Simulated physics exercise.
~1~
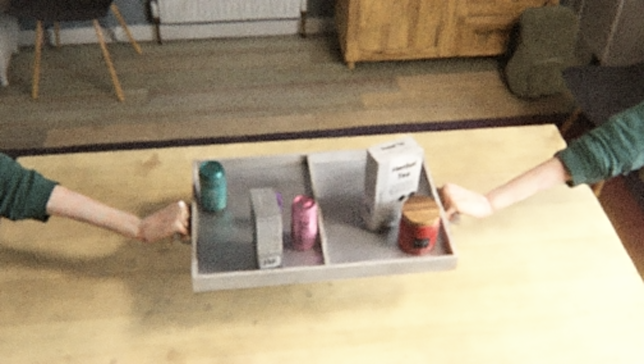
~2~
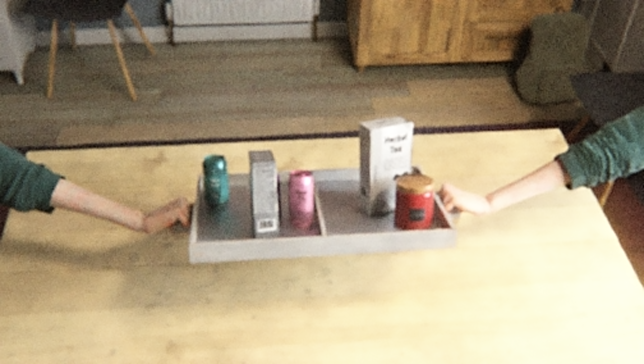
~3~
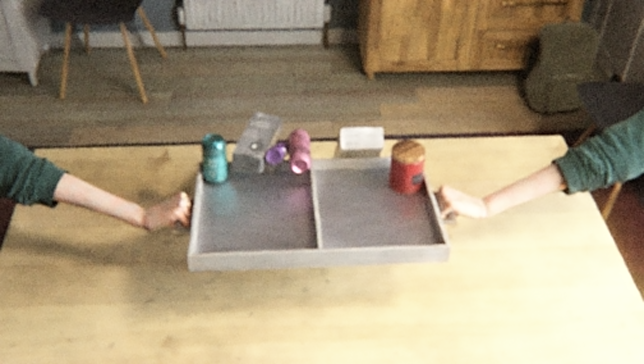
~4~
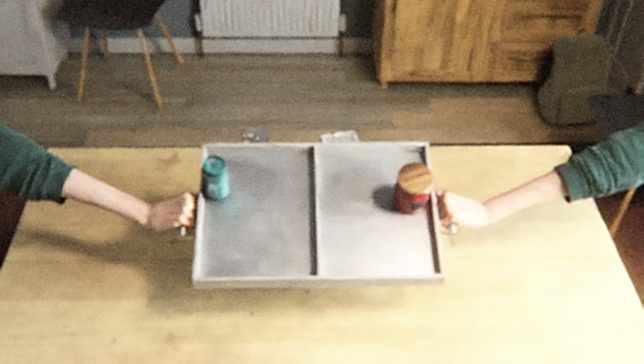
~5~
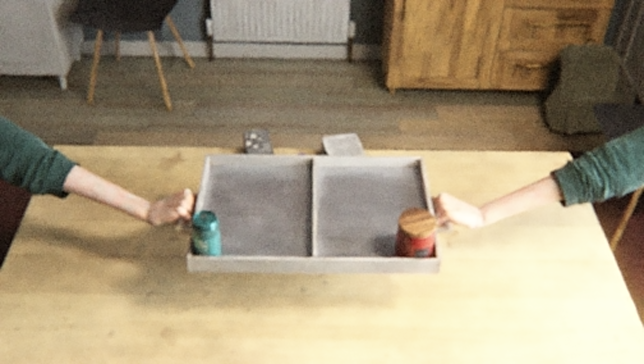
A grey tray held by two hands over a table tipped away, spilling the white packet, grey carton, pink can and a small purple item over its far edge, then tilted back and levelled with only the turquoise can and red jar standing near the front.
